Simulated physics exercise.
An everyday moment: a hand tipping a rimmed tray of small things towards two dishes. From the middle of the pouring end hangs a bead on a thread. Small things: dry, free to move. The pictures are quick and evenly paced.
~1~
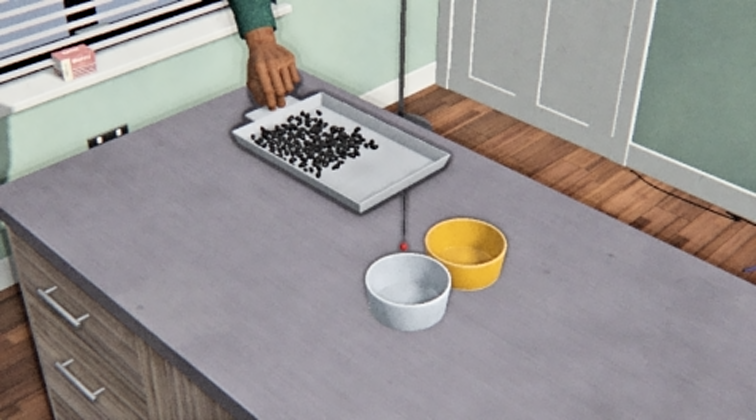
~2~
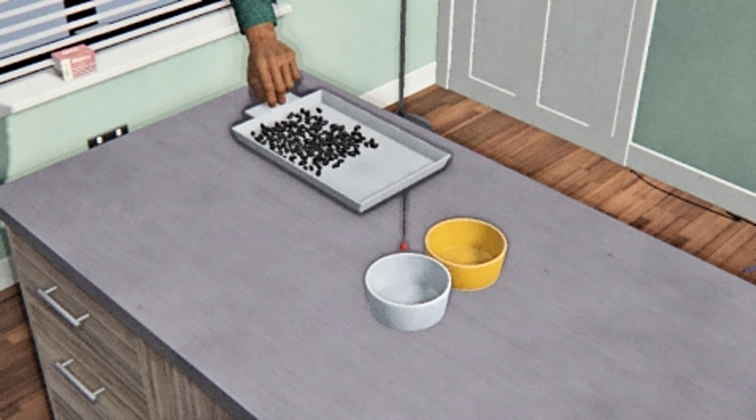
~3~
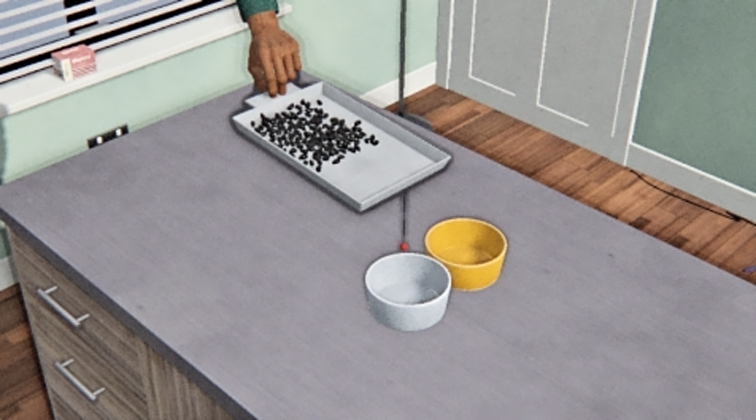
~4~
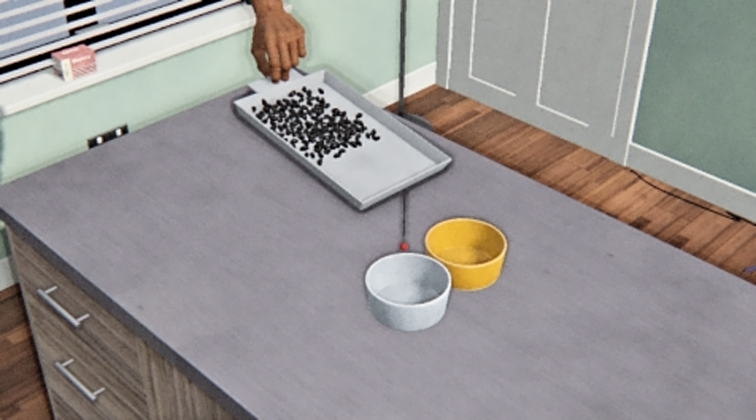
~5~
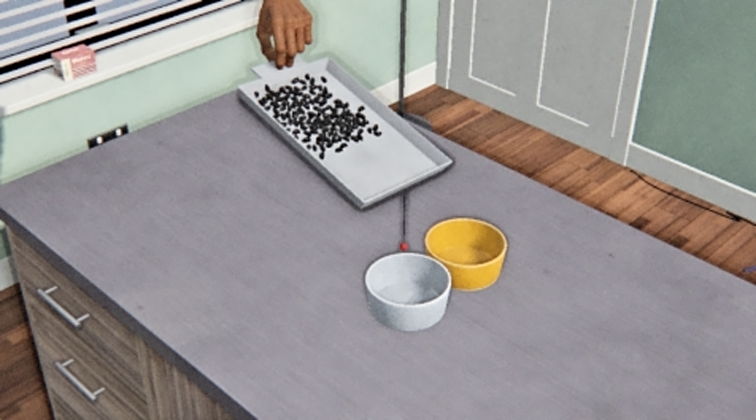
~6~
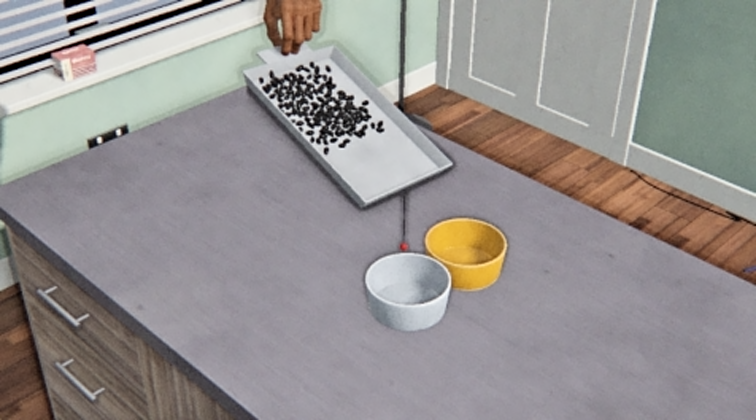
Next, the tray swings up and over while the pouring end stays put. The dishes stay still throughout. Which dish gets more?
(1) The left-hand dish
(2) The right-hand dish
2.
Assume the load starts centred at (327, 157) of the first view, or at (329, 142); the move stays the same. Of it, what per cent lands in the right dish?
Estimate: 60 % first, 70 % second.
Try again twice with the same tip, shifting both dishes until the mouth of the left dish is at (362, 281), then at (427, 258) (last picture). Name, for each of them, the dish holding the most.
Results - the dish on the right side first, the dish on the left side second.
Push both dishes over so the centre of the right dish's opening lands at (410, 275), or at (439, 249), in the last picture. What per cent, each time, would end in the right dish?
Roughly 20 per cent, then roughly 60 per cent.
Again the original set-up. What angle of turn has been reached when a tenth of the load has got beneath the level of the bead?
Roughly 80 degrees of tilt.
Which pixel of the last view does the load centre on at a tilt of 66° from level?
The load is centred about (425, 169).
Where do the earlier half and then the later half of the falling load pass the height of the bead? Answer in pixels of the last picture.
The opening half passes (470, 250), the closing half (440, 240).
Soon, tray tipped steeply; nearly all on the tray; a small part in the air.
A while on, tray tipped past a quarter turn; a small part on the tray; about a quarter in the left dish; about half in the right dish; about a quarter outside both; a small part in the air.
Towards the end, tray tipped past a quarter turn; about a quarter in the left dish; about two thirds in the right dish; about a quarter outside both.
Finally, tray tipped past a quarter turn; about a quarter in the left dish; about two thirds in the right dish; about a quarter outside both.
